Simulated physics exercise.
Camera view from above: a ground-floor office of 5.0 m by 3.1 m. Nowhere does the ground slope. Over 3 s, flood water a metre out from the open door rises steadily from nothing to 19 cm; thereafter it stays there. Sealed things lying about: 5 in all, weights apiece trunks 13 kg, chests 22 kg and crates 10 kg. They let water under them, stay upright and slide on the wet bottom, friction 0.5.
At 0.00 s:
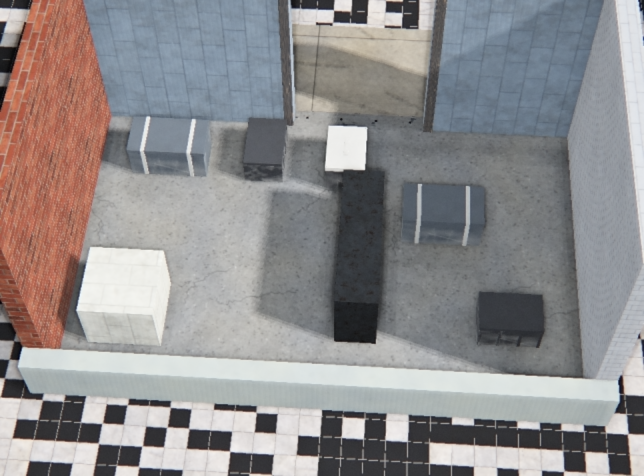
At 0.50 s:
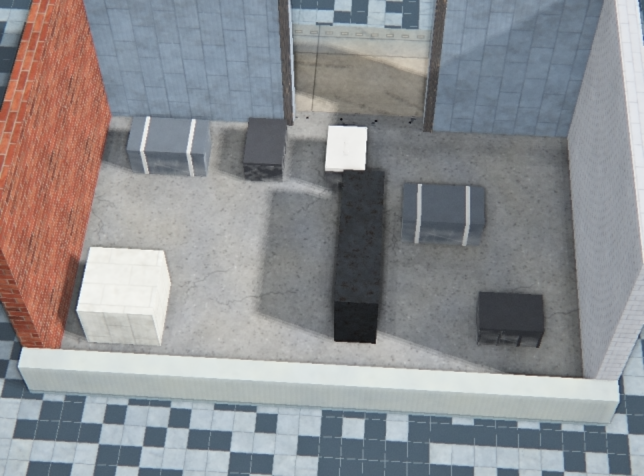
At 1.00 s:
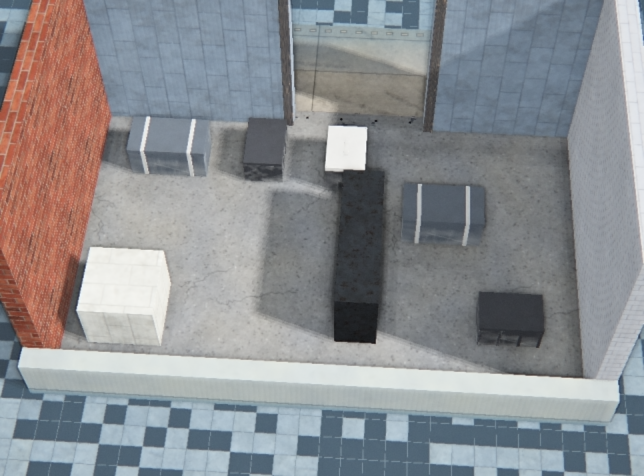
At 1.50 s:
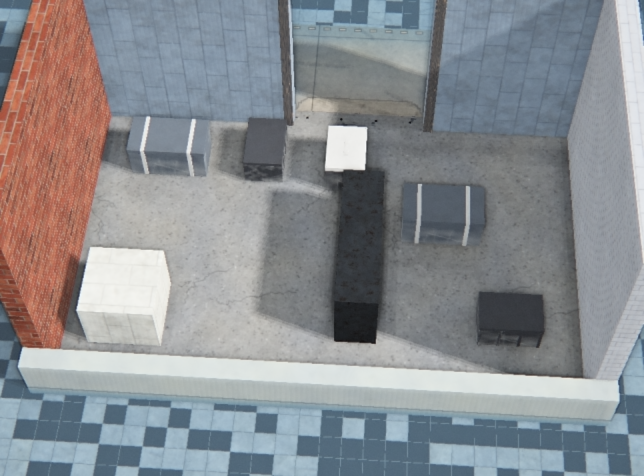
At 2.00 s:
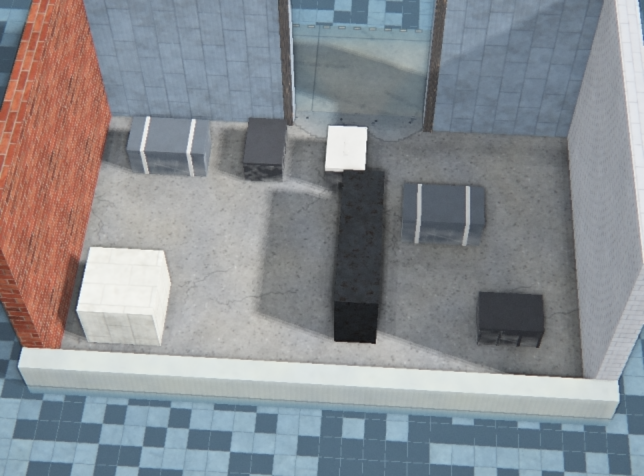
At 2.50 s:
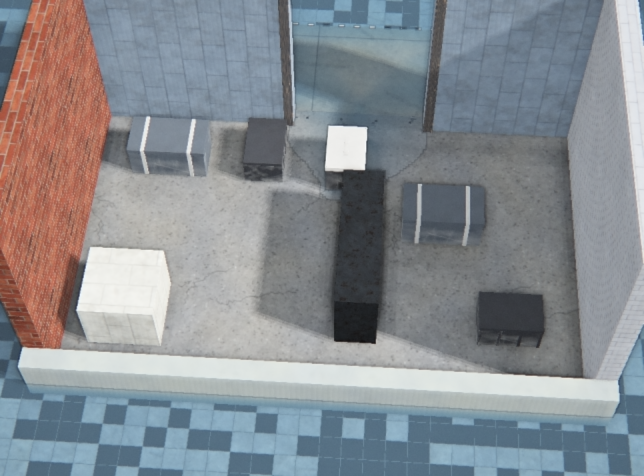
Roofless room with trunks and crates standing still as water floods the tiles outside and begins spreading in through the doorway.
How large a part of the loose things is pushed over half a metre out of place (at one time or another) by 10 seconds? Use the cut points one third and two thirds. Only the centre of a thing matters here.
It falls from one third to two thirds.
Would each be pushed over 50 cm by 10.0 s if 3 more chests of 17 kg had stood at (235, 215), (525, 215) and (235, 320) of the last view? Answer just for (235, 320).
For that one: Smaller.
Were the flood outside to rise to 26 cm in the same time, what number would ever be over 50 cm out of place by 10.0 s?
Result: 4.
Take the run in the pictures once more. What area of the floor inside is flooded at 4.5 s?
Flooded: Near 8.5 m2.
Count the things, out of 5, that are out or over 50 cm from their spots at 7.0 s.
Answer: 1.
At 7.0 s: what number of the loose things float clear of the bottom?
At that time, 2.
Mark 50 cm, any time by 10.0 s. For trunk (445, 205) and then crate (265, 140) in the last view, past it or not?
Beyond, beyond.
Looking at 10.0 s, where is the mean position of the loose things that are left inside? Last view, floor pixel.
It sits at about (311, 238).
After 3.5 s 0 of 5 are over 50 cm from their spots; 0 afloat.
After 4.5 s 1 of 5 are over 50 cm from their spots; 0 afloat.
After 7.0 s 1 of 5 are over 50 cm from their spots; 2 afloat.
After 10.0 s 3 of 5 are over 50 cm from their spots, and 3 have been at some point; 4 afloat.
